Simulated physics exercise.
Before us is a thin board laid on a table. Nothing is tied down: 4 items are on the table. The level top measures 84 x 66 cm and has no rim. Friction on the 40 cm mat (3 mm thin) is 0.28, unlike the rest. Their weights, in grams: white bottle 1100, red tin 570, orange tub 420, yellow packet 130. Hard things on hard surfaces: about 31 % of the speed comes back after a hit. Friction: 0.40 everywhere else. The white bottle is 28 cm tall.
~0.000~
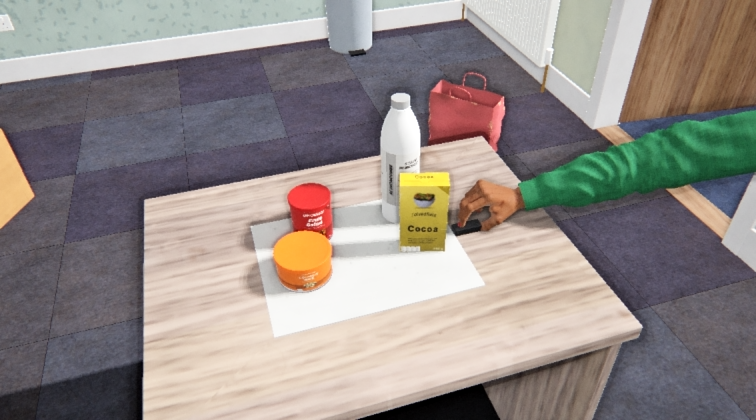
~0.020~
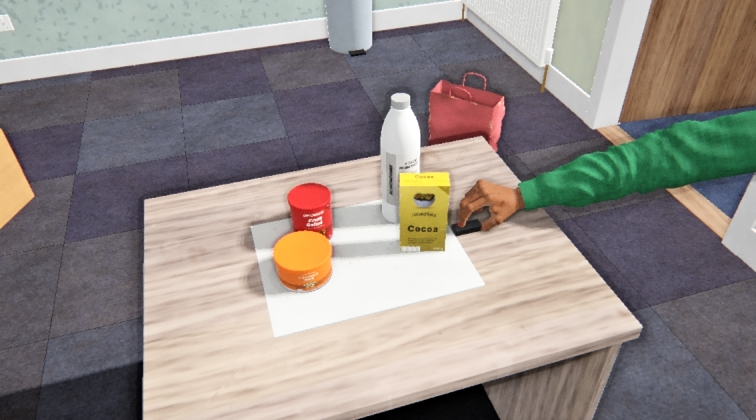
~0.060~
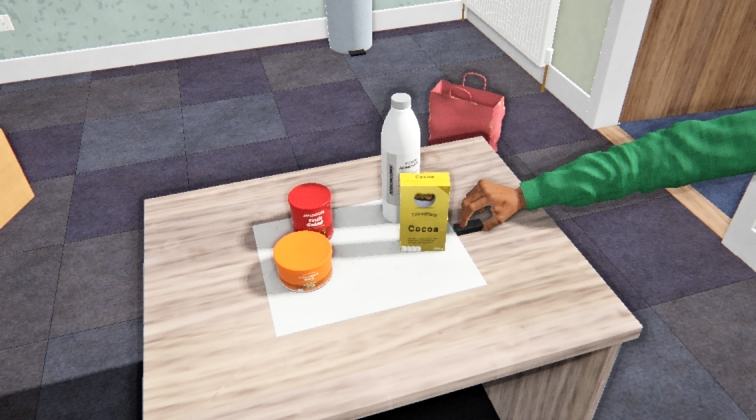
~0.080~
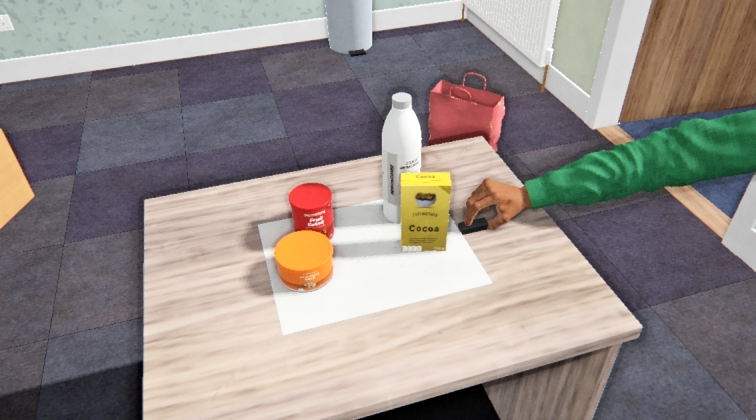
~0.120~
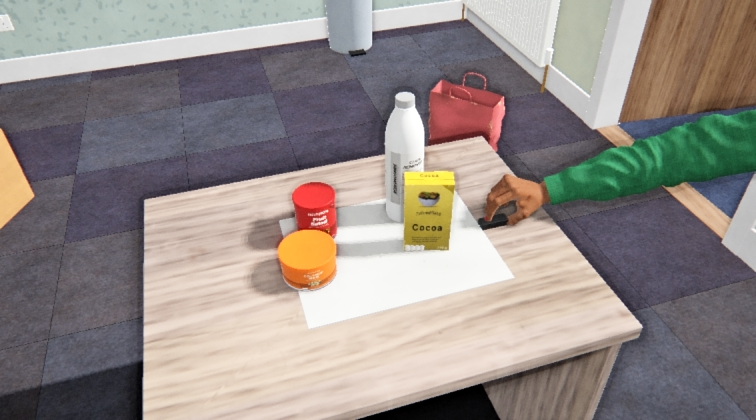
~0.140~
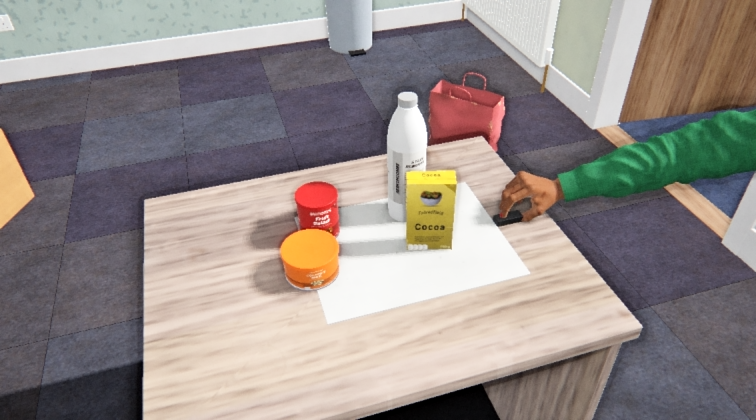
A hand in a green sleeve draws a thin white sheet to the right across a wooden table, after barely moving at first, while the objects on it shift only slightly the same way. A white bottle stands behind a yellow cocoa packet, with a red tin and an orange tub to the left. The steady, raised view shows a room with dark checkered carpet and a red bag beyond.
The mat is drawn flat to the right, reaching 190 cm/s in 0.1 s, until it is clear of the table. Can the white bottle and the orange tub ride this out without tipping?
The white bottle topples; the orange tub keeps standing.
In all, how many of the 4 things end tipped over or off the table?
1 of them.
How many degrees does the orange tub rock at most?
About 2°.
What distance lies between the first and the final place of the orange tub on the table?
Some 4 cm.
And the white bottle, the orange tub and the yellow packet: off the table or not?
The white bottle ends off the table; the orange tub is still on the table; the yellow packet ends on the table.
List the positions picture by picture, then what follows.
In the first frame, mat out by 0 cm; white bottle (400, 159); orange tub (304, 262).
In the second frame, mat out by 0 cm; red tin (311, 215); yellow packet (423, 214).
In the third frame, mat out by 0 cm; red tin (312, 215); yellow packet (424, 214).
In the fourth frame, mat out by 2 cm; red tin (312, 215); yellow packet (424, 213).
In the fifth frame, mat out by 6 cm; red tin (316, 214); yellow packet (427, 212).
In the sixth frame, mat out by 10 cm; white bottle (407, 158); orange tub (311, 260).
After 0.34 s, mat out by 48 cm; white bottle moved 12 cm near (456, 149); orange tub moved 4 cm near (322, 258); yellow packet 3° off upright.
After 0.64 s, mat out by 90 cm; white bottle 66° off upright near (529, 154); orange tub moved 4 cm near (322, 259); yellow packet 9° off upright.
After 1.04 s, mat out by 90 cm; white bottle now off the table; orange tub moved 4 cm near (322, 259); yellow packet moved 17 cm.
In the end (1.3 s), off the table and tipped over, white bottle; not toppled but over 6 cm from the start, yellow packet; the other 2 under 6 cm from the start. At the end, from the last picture's camera, orange tub near (322, 259).
